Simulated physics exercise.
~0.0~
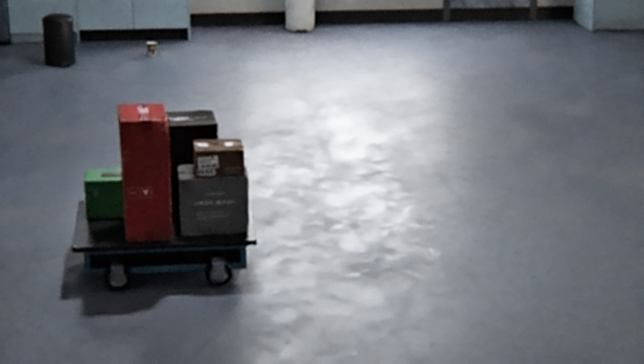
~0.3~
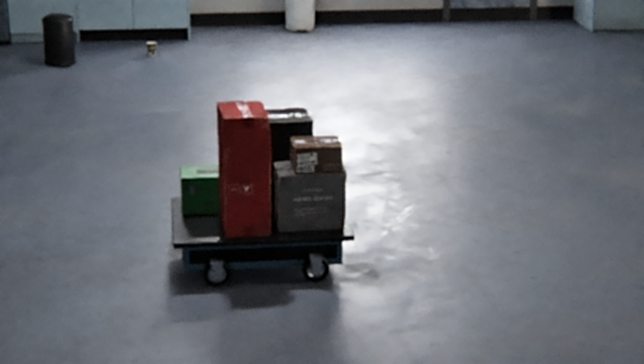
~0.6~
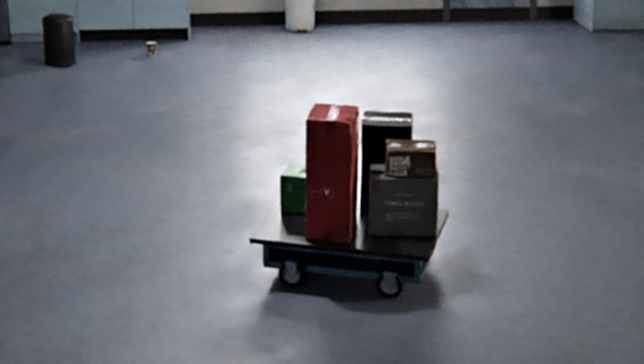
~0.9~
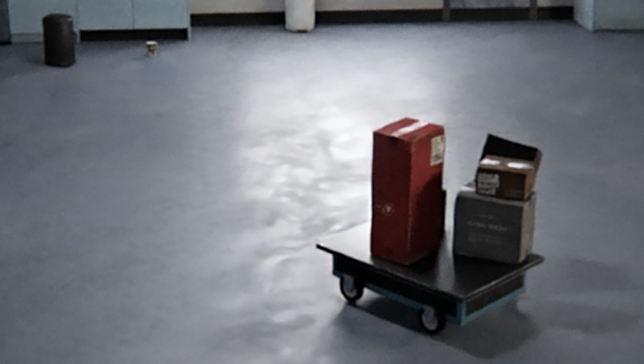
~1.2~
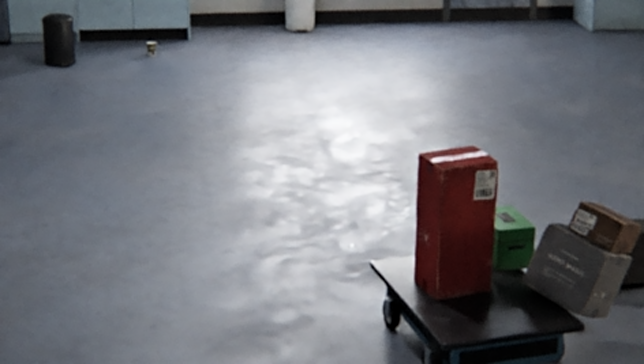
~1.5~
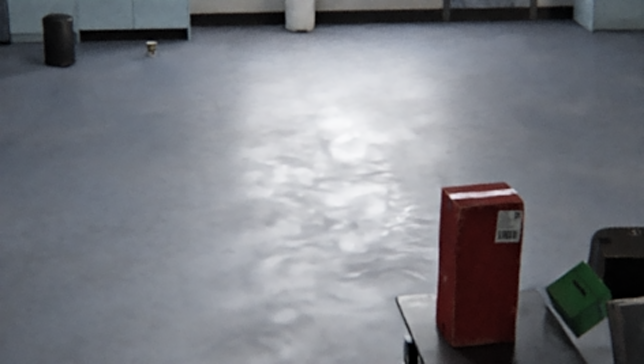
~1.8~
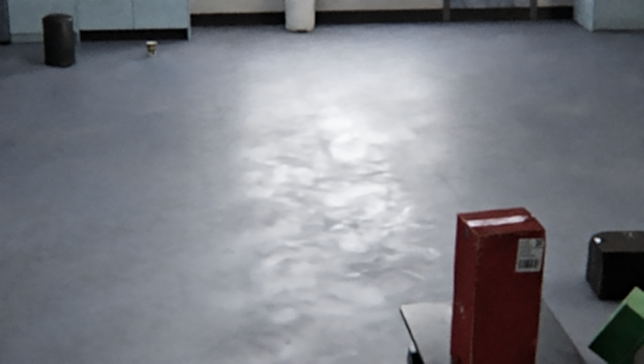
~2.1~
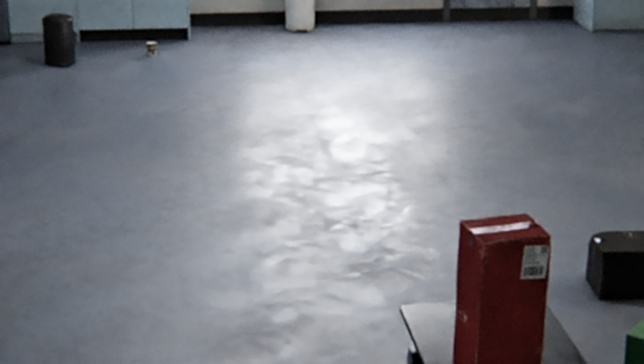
On a grey floor, a turning cart spills its boxes except the red one.
